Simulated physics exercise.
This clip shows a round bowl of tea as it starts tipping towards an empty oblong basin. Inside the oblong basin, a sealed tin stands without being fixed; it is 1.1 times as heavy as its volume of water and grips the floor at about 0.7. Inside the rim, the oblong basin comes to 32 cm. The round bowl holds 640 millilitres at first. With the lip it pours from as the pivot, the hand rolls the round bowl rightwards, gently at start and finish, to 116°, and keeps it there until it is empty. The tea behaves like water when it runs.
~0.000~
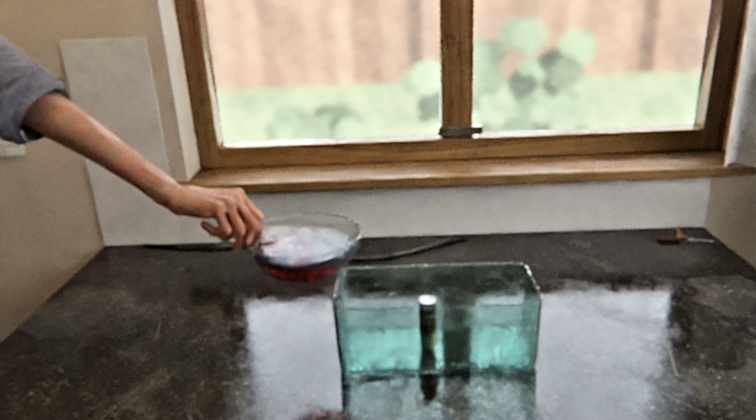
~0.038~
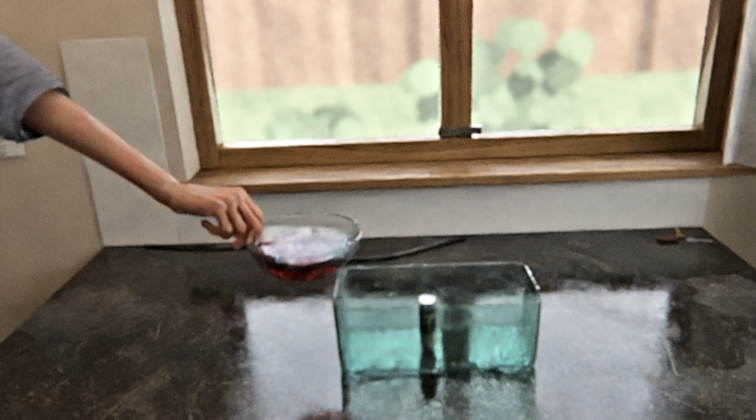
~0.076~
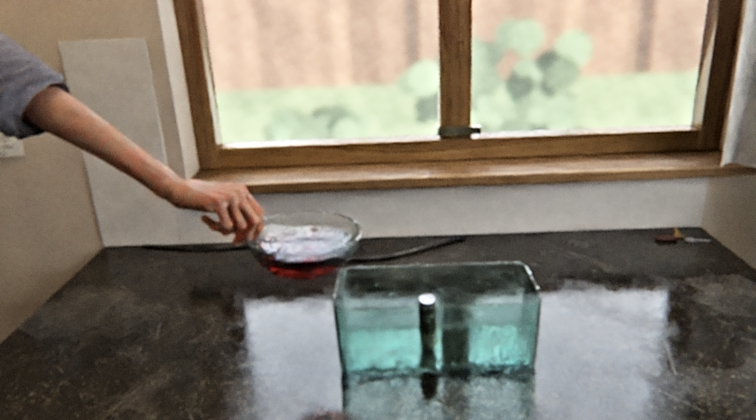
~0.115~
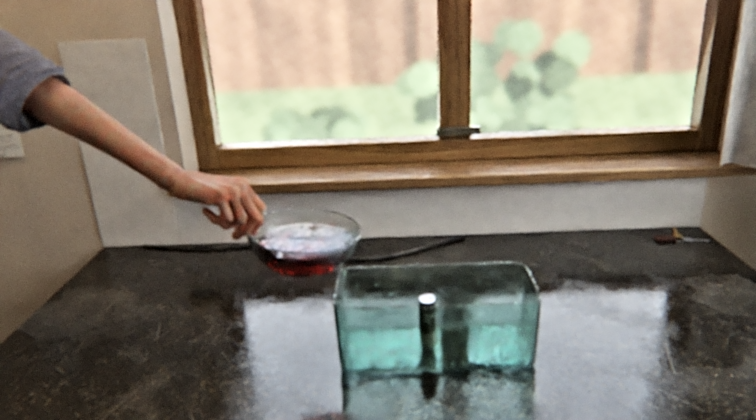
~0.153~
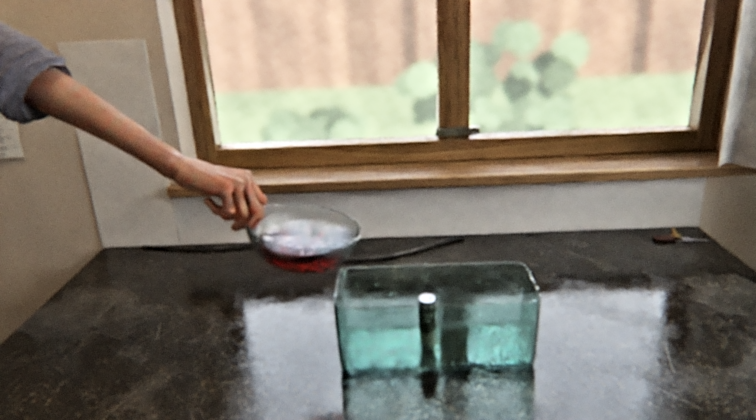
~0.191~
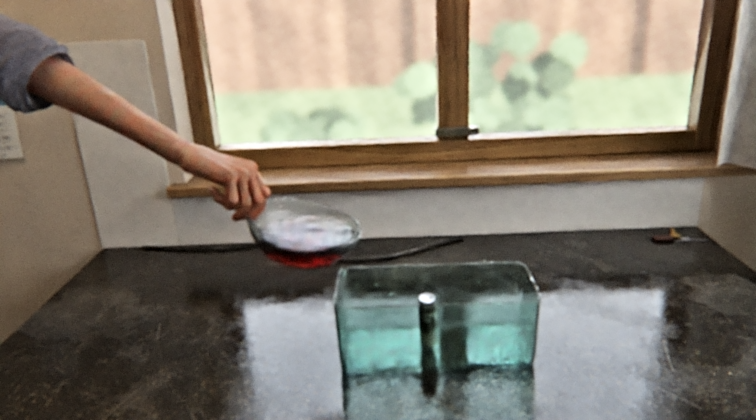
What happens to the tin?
Looks like it can take it.
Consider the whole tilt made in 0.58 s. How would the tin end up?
The tin stays on its base.
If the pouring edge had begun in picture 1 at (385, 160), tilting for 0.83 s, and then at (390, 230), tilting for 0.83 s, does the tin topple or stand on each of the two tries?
Try 1: Tipped over; try 2: Tipped over.
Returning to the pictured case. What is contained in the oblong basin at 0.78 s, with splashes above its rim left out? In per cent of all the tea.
100 per cent, give or take a little.
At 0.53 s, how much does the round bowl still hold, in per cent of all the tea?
At that time about 28 in a hundred parts are still held.
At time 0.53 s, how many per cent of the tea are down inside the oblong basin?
About 12%.
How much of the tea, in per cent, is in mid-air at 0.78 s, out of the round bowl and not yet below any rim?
Around 1 per cent of the liquid is in flight.
After 0.53 s the tilt is 83° and 28 per cent is still to pour; the tin stands where it began.
After 0.78 s the tilt is 115° and 0 per cent is still to pour; the tin stands where it began.
After 1.04 s the tilt is 116° and 0 per cent is still to pour; the tin stands where it began.
After 1.33 s the tilt is 116° and 0 per cent is still to pour; the tin stands where it began.
In the end the tin stands where it began.
